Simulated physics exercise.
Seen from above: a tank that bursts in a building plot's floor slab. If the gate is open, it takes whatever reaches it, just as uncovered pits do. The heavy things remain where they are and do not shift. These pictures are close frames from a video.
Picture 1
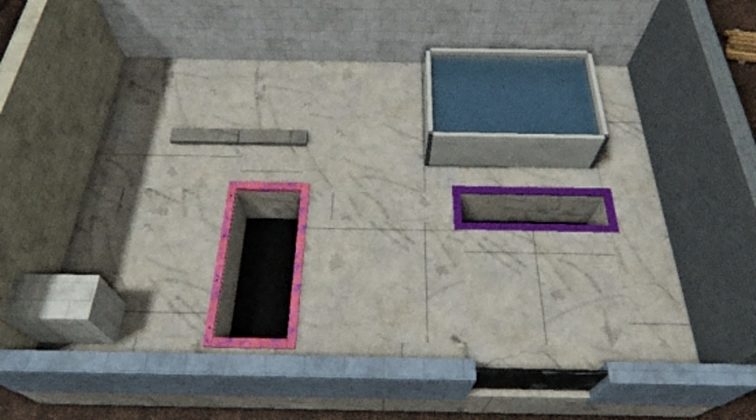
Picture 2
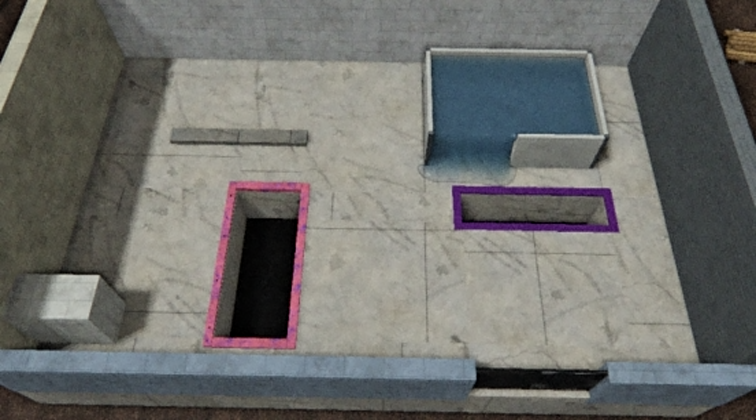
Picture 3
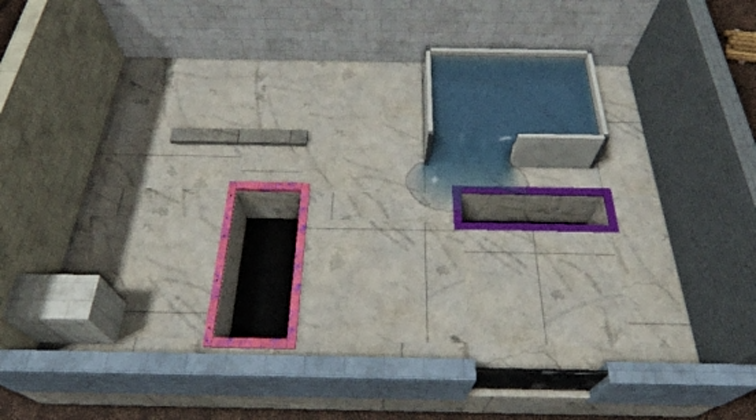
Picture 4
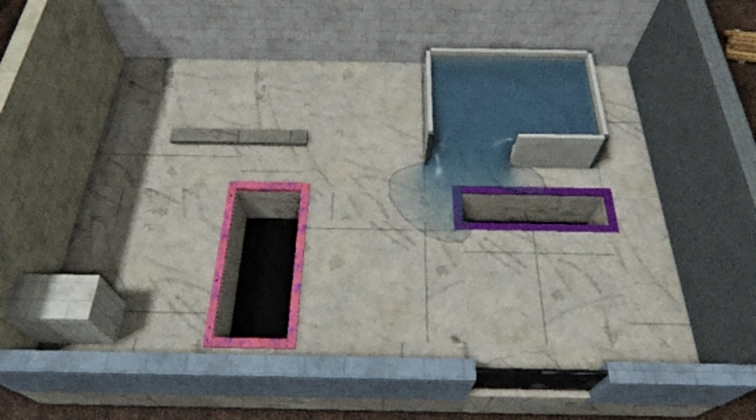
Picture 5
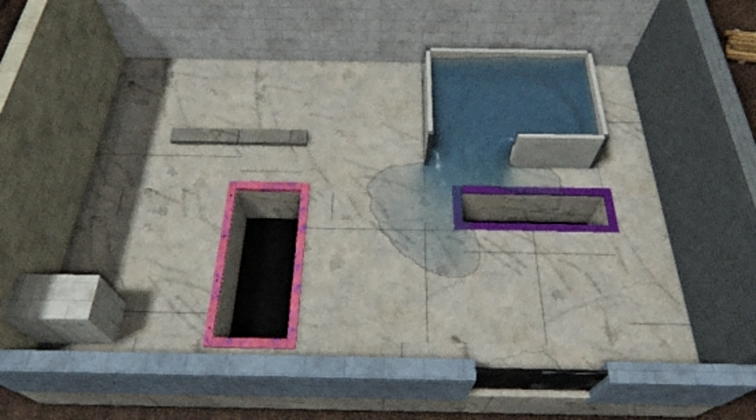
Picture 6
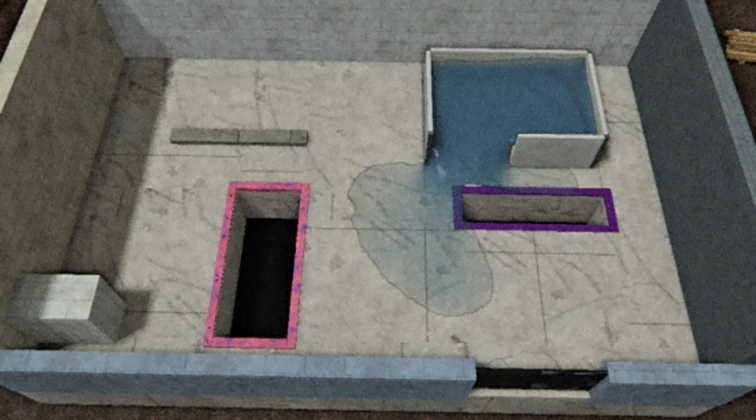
At first, still blue water fills a walled tank at the back right of a slab with a pink-edged pit and a purple-edged pit. Then the left part of the tank's front wall opens and water pours out, spreading past the purple-edged pit's left end and forward across the floor.
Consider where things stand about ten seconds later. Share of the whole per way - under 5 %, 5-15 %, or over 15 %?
The gate is nearly idle - draining beneath five per cent, the pink pit is moderately busy - draining five to fifteen per cent, the purple pit is busy - draining past fifteen per cent.
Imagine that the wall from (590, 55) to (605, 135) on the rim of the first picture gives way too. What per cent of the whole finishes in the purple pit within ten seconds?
Roughly 12 per cent goes to the purple pit.
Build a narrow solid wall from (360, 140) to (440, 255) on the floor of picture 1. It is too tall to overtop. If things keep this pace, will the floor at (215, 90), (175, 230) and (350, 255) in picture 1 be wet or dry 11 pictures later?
Untouched, untouched, untouched.
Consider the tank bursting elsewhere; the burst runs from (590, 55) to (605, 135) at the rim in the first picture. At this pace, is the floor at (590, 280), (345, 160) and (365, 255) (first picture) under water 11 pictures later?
Listed in order, they come out sitting in a pool, without a puddle and without a puddle.
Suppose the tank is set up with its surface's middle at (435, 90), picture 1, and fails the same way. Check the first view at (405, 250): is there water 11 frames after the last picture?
At that place it stays submerged.
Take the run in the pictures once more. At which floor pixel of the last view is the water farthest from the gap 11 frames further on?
I'd say at around (190, 370).
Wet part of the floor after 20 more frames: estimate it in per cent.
That works out to some 30 in a hundred.
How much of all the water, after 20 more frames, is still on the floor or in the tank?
About 60 %.
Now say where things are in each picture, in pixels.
Still water in the tank at (512, 95), in the first picture.
The front is at (425, 171), out from the gap at (470, 155), in the second picture.
Water pours out at (470, 156) and has run to (418, 191), in the third picture.
The front is at (440, 235), out from the gap at (470, 156), in the fourth picture.
Water pours out at (470, 156) and has run to (445, 270), in the fifth picture.
The front is at (438, 307), out from the gap at (470, 156), in the sixth picture.
A moment on, water covers 20 % of the floor; the gate 0 %, the pink pit 0 %, the purple pit 17 %.
Next, water covers 25 % of the floor; the gate 0 %, the pink pit 2 %, the purple pit 25 %.
Then, water covers 30 % of the floor; the gate 0 %, the pink pit 6 %, the purple pit 34 %.
Later, water covers 40 % of the floor; the gate 0 %, the pink pit 8 %, the purple pit 42 %.
In the end, water covers 65 % of the floor; the gate 0 %, the pink pit 9 %, the purple pit 50 %.
